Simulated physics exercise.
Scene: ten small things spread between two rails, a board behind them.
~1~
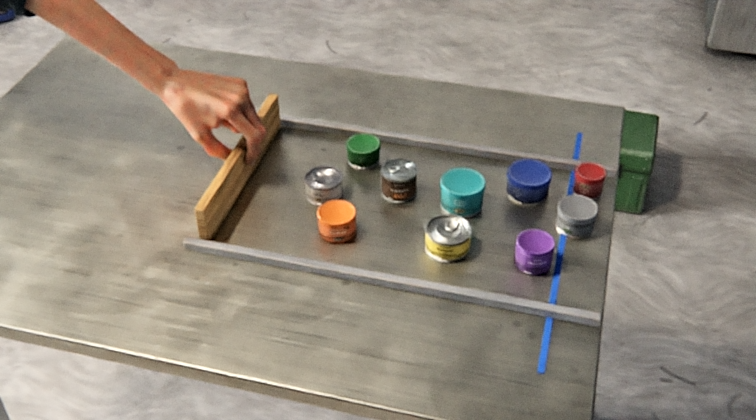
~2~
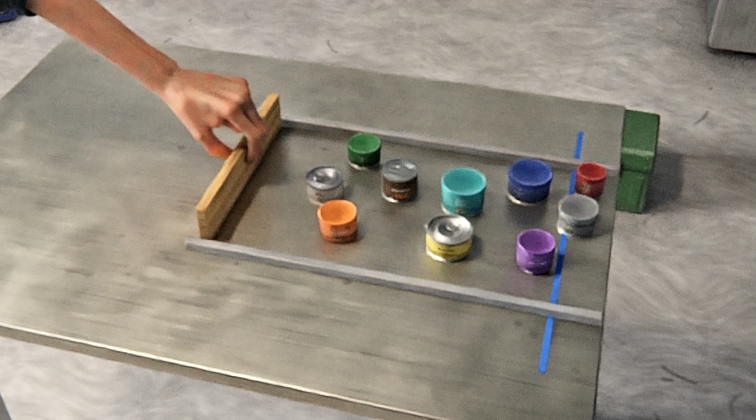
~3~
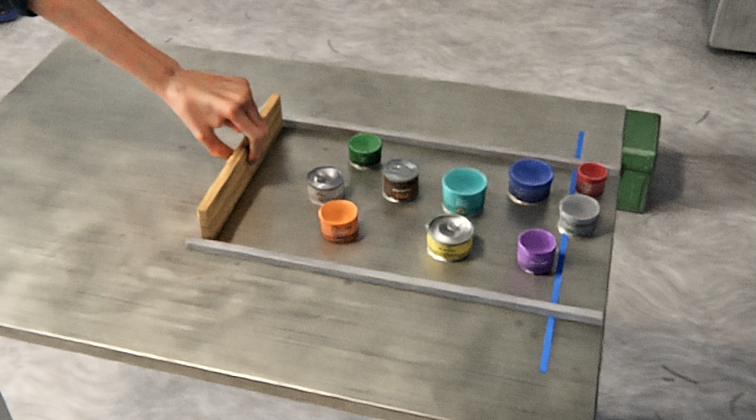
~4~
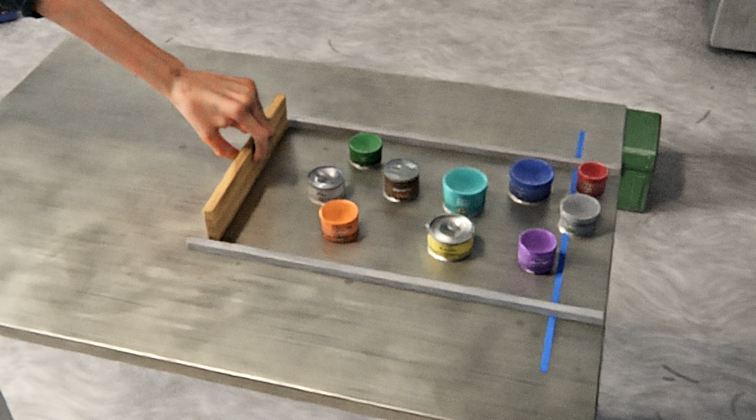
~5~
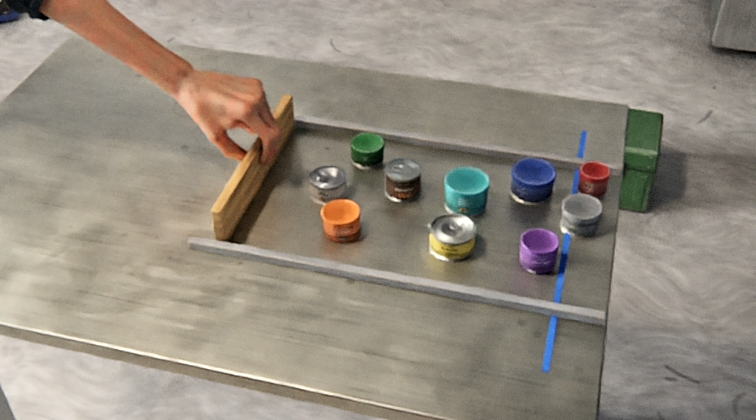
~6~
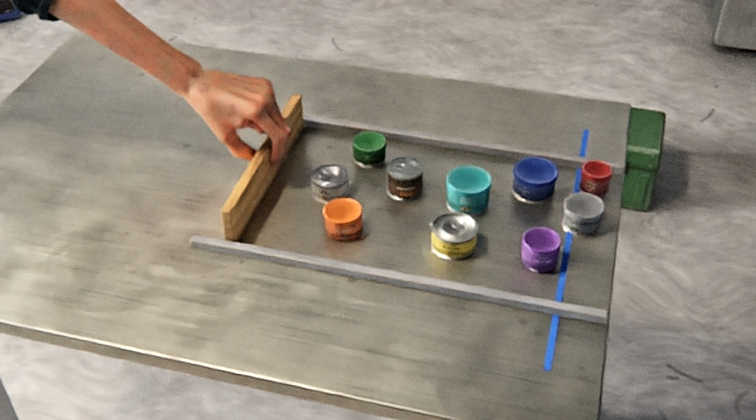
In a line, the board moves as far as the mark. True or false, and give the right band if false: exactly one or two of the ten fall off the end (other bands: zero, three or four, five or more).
False, five or more fall off.
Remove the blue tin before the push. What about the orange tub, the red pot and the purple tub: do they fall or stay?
Orange tub: Still there. Red pot: Over the edge. Purple tub: Over the edge.
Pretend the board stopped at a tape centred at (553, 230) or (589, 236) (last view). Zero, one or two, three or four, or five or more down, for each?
For the first tape, 3 or 4; for the second, five or more.
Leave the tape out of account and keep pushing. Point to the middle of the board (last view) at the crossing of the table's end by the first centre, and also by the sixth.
At (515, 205) for the first, at (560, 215) for the sixth.
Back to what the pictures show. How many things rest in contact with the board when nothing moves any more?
Number in contact with it: 4.
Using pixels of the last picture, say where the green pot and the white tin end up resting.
Final spots - green pot (596, 181), white tin (589, 235).
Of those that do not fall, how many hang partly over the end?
Count of overhanging things: 0.
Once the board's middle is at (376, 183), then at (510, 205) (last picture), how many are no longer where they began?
So 4, and at the other place 10.
A little later, none off yet; red pot at rest near (595, 179); grey tin at rest near (583, 215); purple tub at rest near (541, 250).
Next, none off yet; red pot shifted a little near (613, 181); grey tin shifted about its own width near (615, 219); purple tub shifted well along near (612, 258).
When it is over, the number that fall off is five or more; down, yellow tin, turquoise tin, blue tin, purple tub, grey tin and red pot.
